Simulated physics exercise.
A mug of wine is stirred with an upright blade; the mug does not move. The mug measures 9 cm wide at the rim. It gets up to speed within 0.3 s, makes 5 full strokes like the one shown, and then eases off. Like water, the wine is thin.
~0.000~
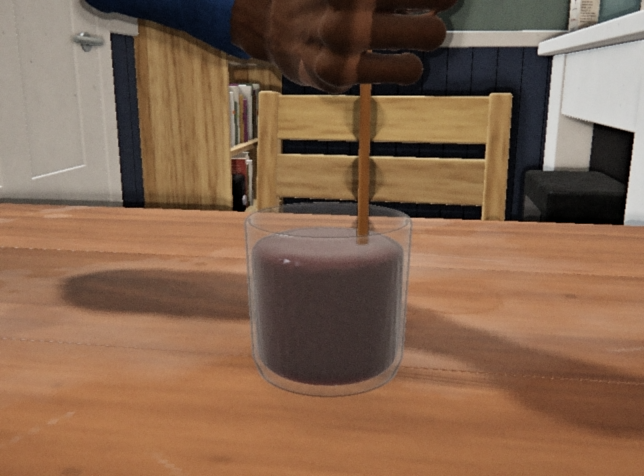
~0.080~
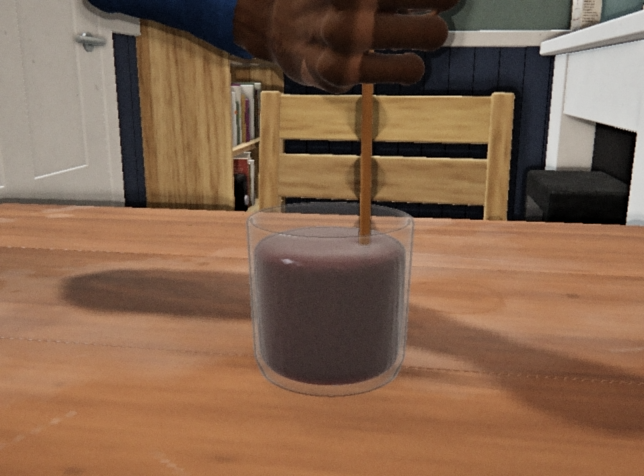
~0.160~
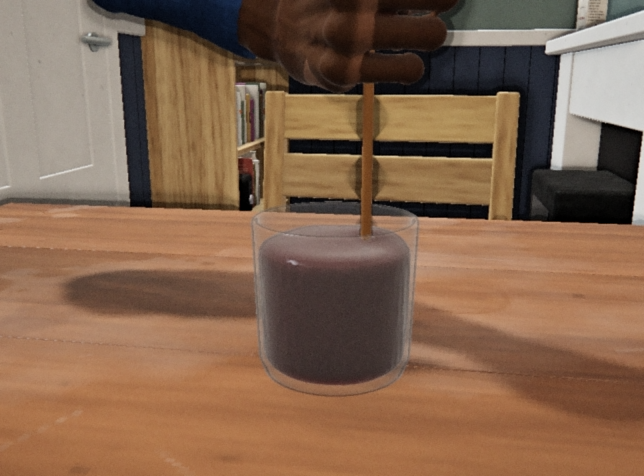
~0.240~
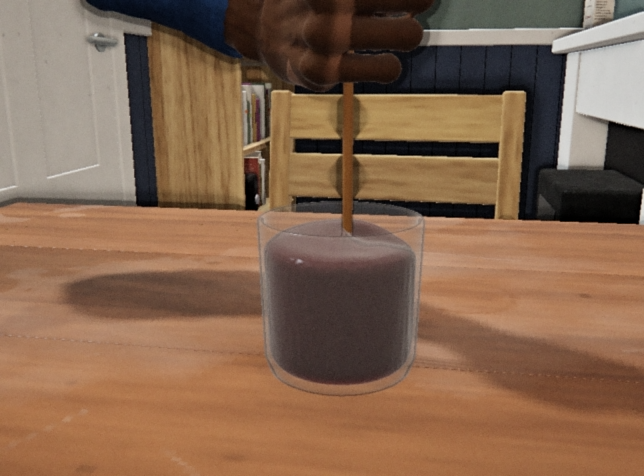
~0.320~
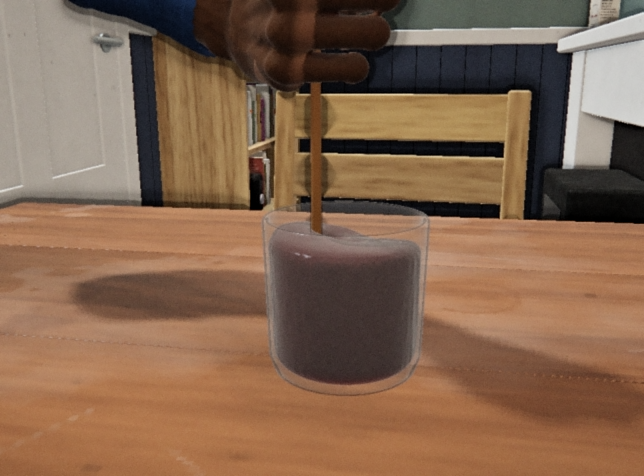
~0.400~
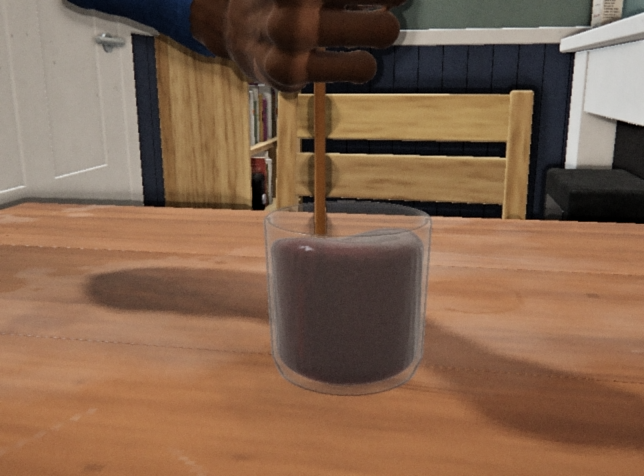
A hand holding an upright brown stick moves it leftward through dark purple wine in a clear glass on a wooden table.
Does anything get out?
No.
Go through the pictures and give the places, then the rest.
In the first picture, the stem is at (365, 124); the wine meets the walls at (254, 241) and (405, 249); the rim runs from (250, 219) to (409, 225).
In the second picture, the stem is at (367, 123); the wine meets the walls at (256, 241) and (406, 248).
In the third picture, the stem is at (368, 122); the wine meets the walls at (261, 241) and (412, 249).
In the fourth picture, the stem is at (348, 120); the wine meets the walls at (266, 239) and (415, 251).
In the fifth picture, the stem is at (316, 121); the wine meets the walls at (271, 229) and (422, 246).
In the sixth picture, the stem is at (320, 124); the wine meets the walls at (273, 238) and (426, 242).
By 0.88 s 0 ml is over the rim.
By 1.35 s 0 ml is over the rim.
By 1.83 s 0 ml is over the rim.
By 2.30 s 0 ml is over the rim.
At rest 0 ml is over the rim.
